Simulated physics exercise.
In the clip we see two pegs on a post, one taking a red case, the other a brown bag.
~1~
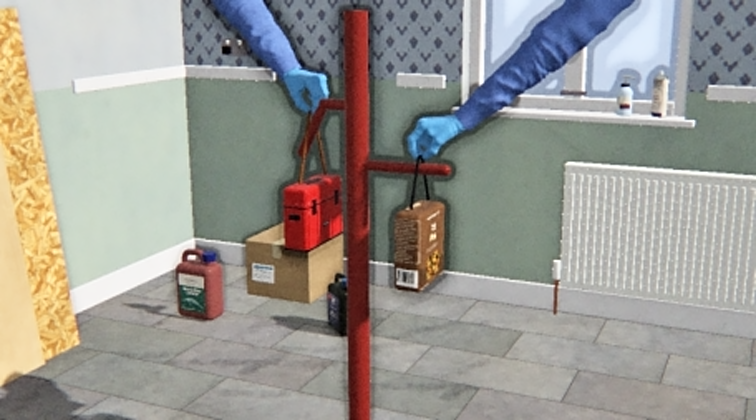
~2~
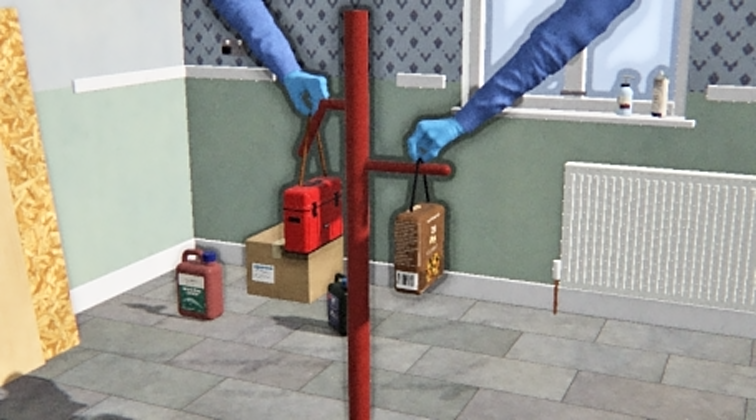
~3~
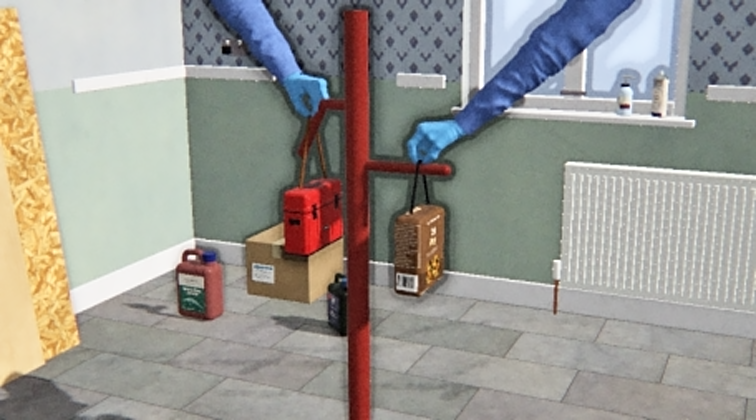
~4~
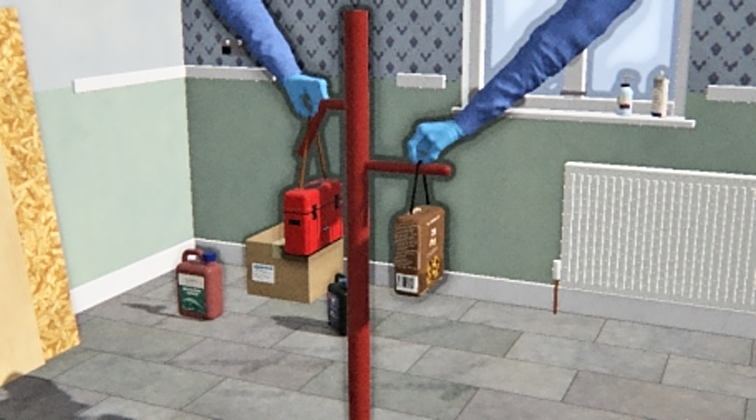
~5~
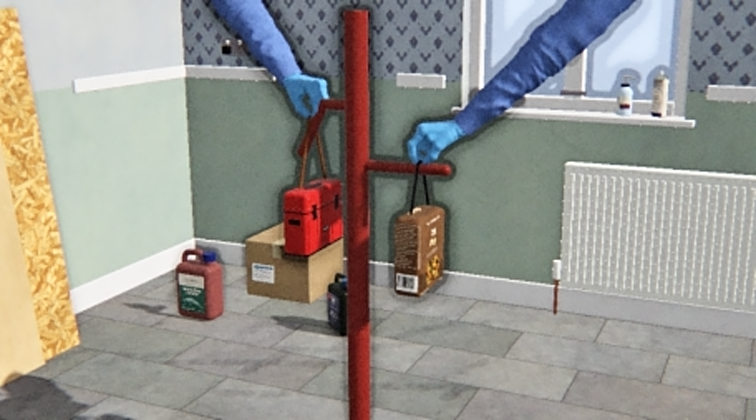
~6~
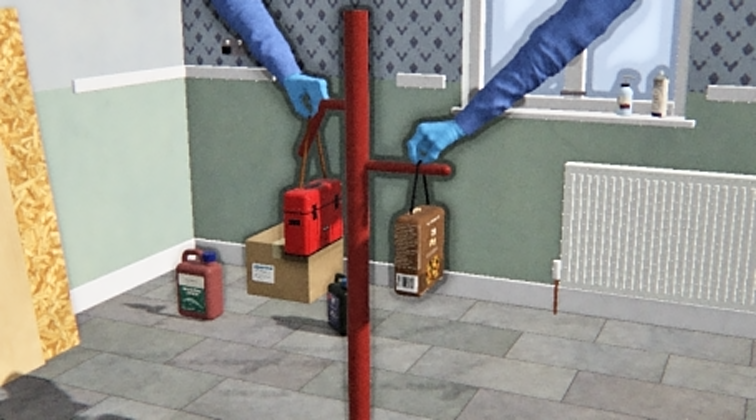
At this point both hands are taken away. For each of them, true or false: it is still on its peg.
Red case: False. Brown bag: True.
Then, 0.30 s later than the last view, red case falling near (316, 311); brown bag hanging from its loop near (419, 251).
Then, 0.50 s later than the last view, red case on the floor; brown bag hanging from its loop near (419, 251).
Finally, red case on the floor; brown bag hanging from its loop near (419, 251). The red case comes down and the brown bag stays hanging.
